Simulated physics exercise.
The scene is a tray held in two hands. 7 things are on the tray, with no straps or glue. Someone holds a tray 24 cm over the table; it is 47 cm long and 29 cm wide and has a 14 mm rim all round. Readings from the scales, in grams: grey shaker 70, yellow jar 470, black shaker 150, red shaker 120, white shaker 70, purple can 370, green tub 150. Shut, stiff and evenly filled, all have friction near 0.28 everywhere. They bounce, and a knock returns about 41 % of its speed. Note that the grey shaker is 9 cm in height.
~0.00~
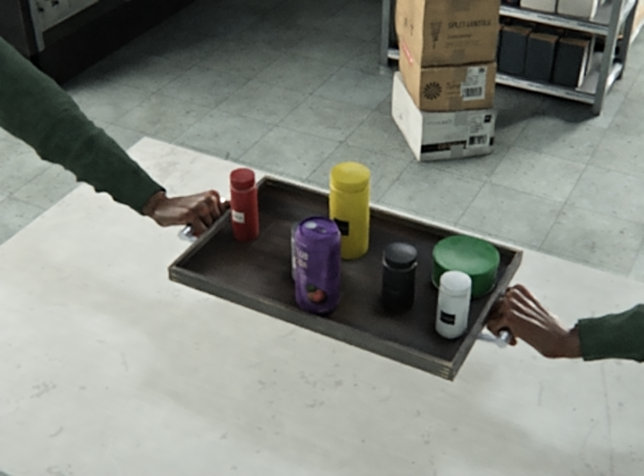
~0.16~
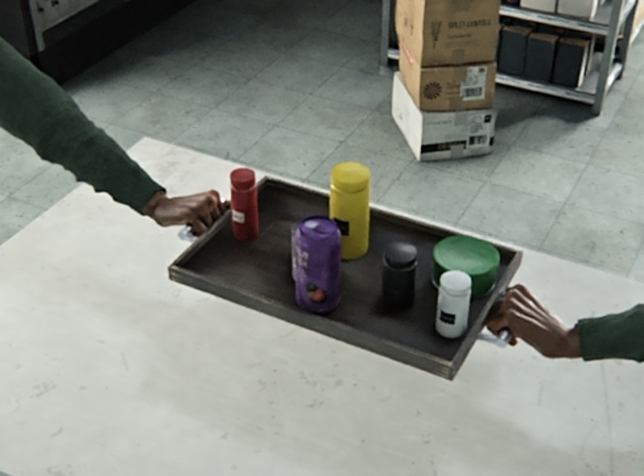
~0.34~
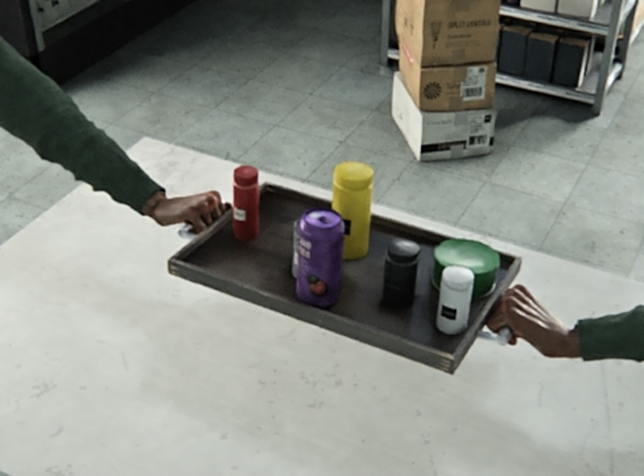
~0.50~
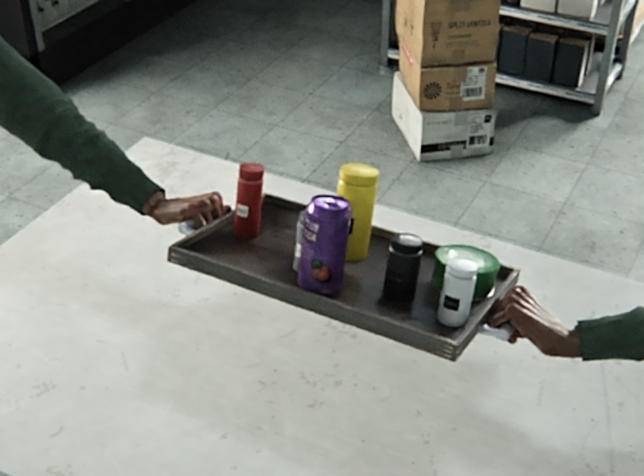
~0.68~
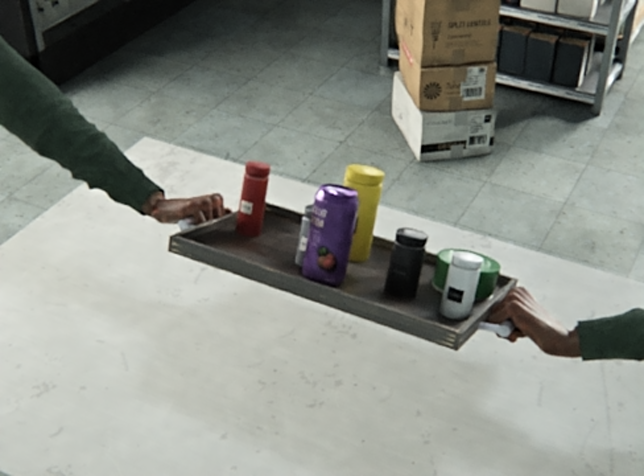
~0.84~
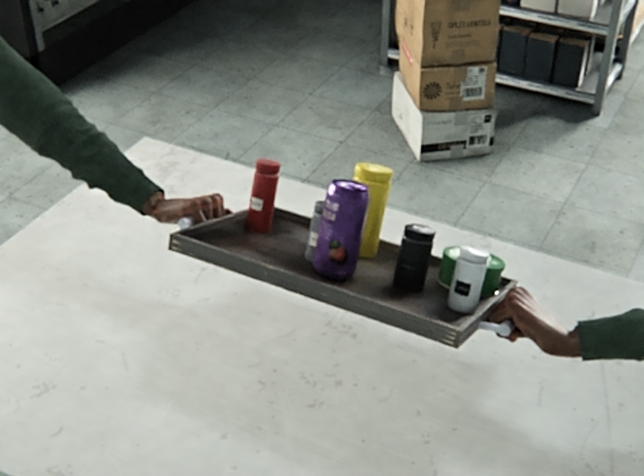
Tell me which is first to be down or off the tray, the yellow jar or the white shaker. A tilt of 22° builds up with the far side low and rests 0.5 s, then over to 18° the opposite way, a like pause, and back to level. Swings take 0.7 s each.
I would say the former.
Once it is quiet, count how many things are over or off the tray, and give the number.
Total: 5.
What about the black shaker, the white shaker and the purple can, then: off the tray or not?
Final state - the black shaker ends out of bounds; the white shaker stays within bounds; the purple can ends out of bounds.
After 1.44 s, tray at 19°, far edge down; grey shaker, yellow jar, black shaker, red shaker and purple can now off the tray; white shaker slid 9 cm near (484, 273); green tub slid 4 cm.
After 1.84 s, tray at 14°, near edge down; white shaker slid 9 cm near (478, 274); green tub slid 4 cm.
At rest (3.7 s), off the tray, grey shaker, yellow jar, black shaker, red shaker and purple can; not toppled but over 5 cm from the start, white shaker and green tub. Seen from the same camera at the end, yellow jar near (422, 222), white shaker near (443, 331). Yellow jar went at 1.08 s; white shaker was never lost.
